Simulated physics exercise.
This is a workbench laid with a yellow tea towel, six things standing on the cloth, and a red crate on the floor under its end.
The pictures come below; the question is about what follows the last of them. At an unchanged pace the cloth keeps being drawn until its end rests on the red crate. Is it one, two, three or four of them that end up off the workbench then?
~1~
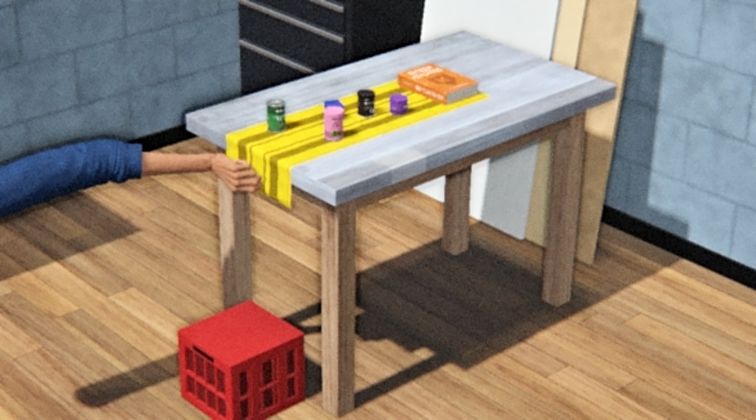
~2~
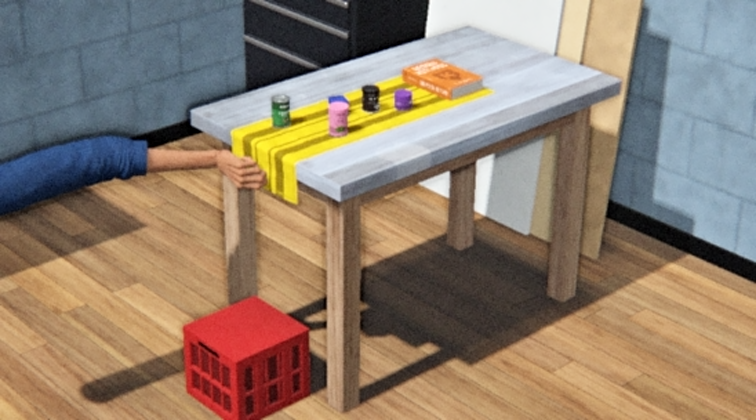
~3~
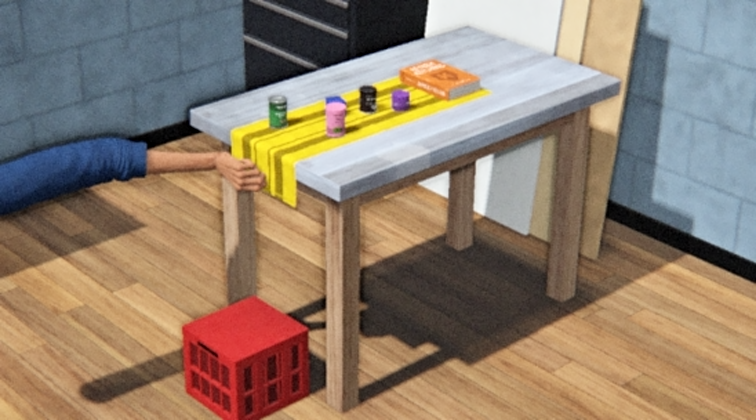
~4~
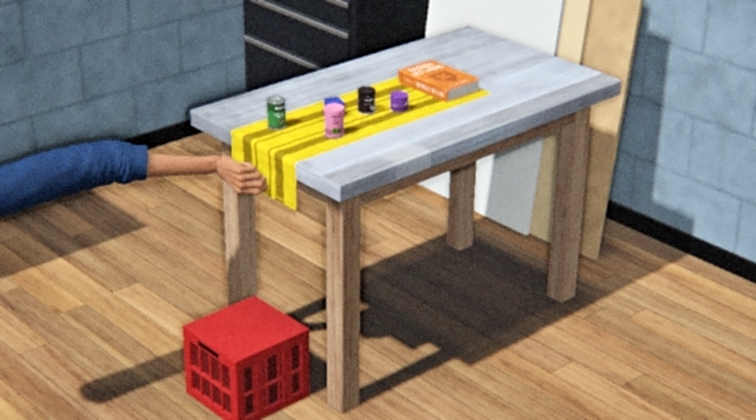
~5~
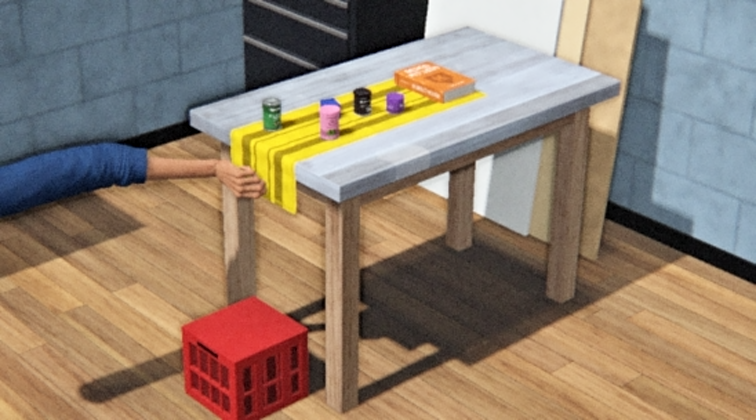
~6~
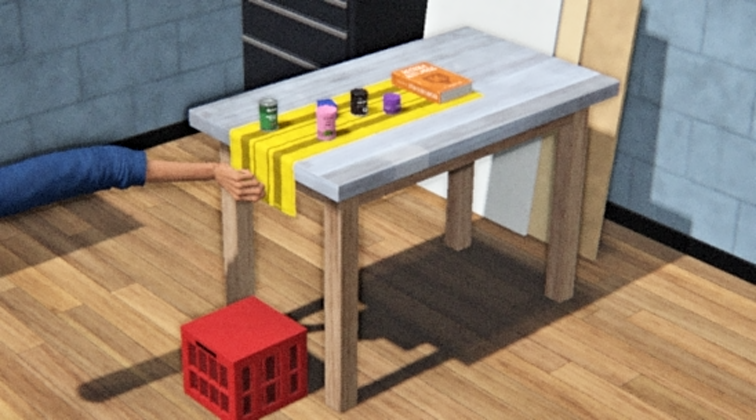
It is four.
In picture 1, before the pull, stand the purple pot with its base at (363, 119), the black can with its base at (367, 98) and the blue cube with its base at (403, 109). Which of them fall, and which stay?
Each in turn: The purple pot goes down, the black can stays aloft, the blue cube stays aloft.
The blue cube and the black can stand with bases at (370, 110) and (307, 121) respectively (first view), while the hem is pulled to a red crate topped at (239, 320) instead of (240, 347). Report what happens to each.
In the end the blue cube is still on top and the black can is no longer on top.
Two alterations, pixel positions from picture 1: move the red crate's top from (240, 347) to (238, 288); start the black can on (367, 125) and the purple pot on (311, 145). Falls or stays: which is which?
Outcome: Black can keeps its perch; purple pot is gone.
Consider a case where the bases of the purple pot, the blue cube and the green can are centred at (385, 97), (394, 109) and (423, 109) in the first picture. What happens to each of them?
The purple pot does not fall, the blue cube remains up, the green can keeps its place on top.
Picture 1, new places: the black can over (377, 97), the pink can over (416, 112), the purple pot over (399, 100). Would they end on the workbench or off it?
The black can stays put, the pink can stays put, and the purple pot stays put.
A little later, hem near (262, 277); green can and pink can gone.
Next, hem on the crate; green can, pink can, blue cube and black can gone.
When it is over, hem on the crate; green can, pink can, blue cube and black can gone. It carries off four.
